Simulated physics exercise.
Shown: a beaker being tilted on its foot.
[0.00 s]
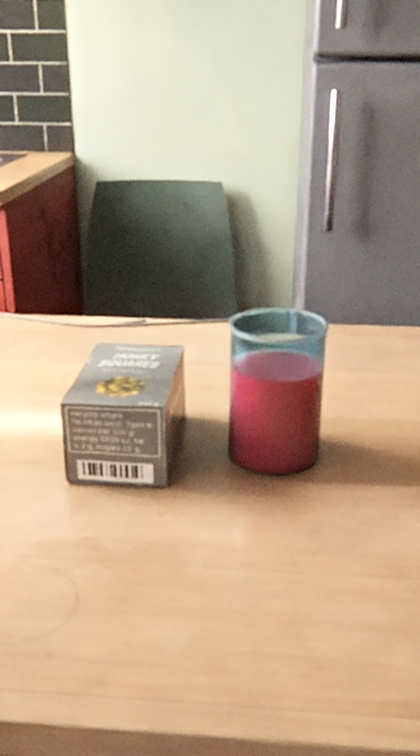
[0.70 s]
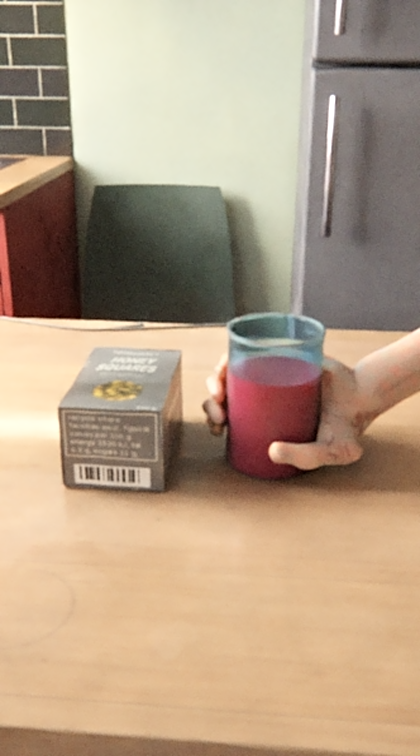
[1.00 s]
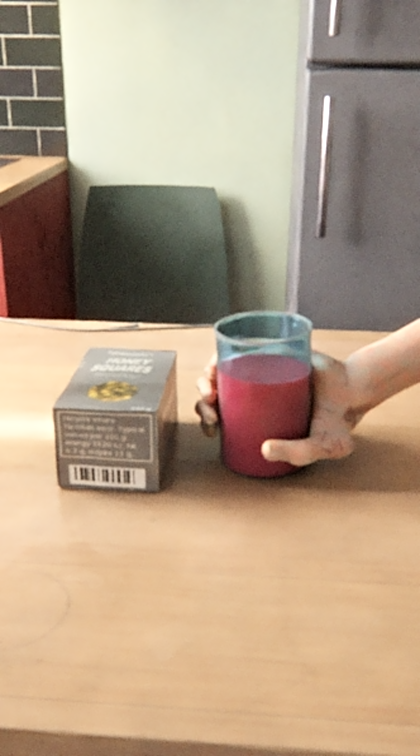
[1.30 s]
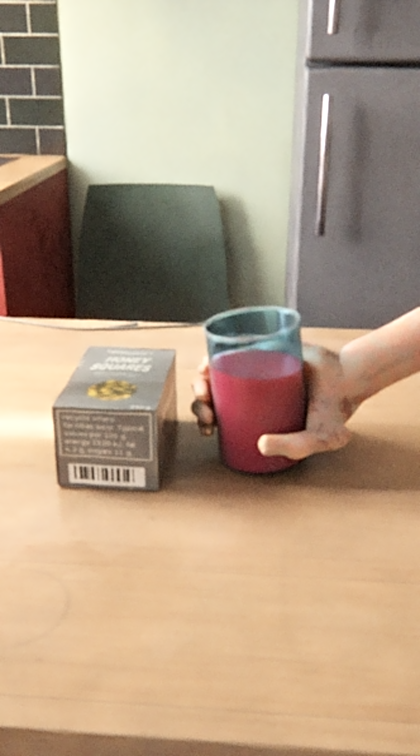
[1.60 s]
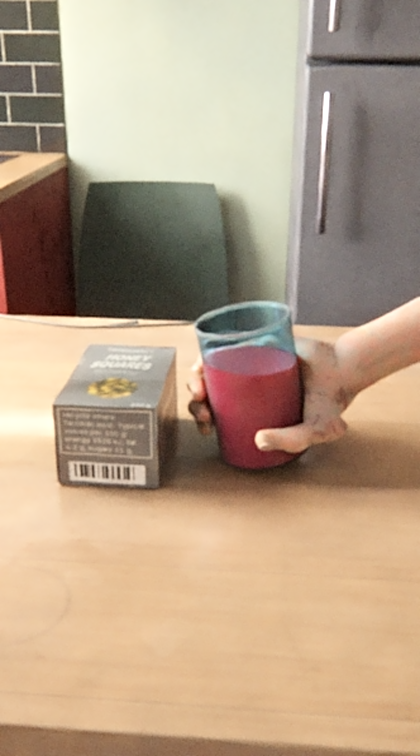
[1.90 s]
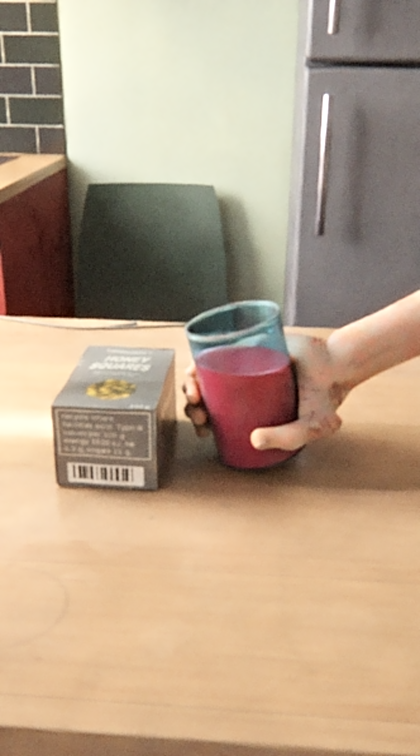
We see a blue-rimmed beaker about two thirds full of red liquid beside a small dark packet on a wooden table; a hand reaches in from the right, grips it, and gradually tilts its top left towards the packet.
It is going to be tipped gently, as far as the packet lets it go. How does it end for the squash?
In the end none of it escapes.
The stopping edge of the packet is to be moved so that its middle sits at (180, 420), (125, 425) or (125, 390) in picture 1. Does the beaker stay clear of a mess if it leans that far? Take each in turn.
In the listed order: Some escapes, some escapes, some escapes.
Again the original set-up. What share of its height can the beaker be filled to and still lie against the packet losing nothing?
Some 80 per cent.
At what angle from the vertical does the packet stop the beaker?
30°.
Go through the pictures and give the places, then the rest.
In the first picture, it stands upright; beaker (276, 389) about two thirds full.
In the second picture, a hand takes hold; beaker about two thirds full, surface at (274, 368); packet (126, 414).
In the third picture, on the way over; beaker (264, 393) about two thirds full.
In the fourth picture, it is leaning; beaker about two thirds full, surface at (256, 361); packet (120, 413).
In the fifth picture, tipping on its foot; beaker (253, 384) about two thirds full.
In the sixth picture, the top moves towards the packet; beaker about two thirds full, surface at (241, 357); packet (119, 413).
By 2.5 s, the beaker leans by about 20°; its rim is dry.
By 3.1 s, the beaker leans by about 30°; its rim is dry.
By 4.5 s, the beaker leans by about 30°, against the packet; its rim is dry.
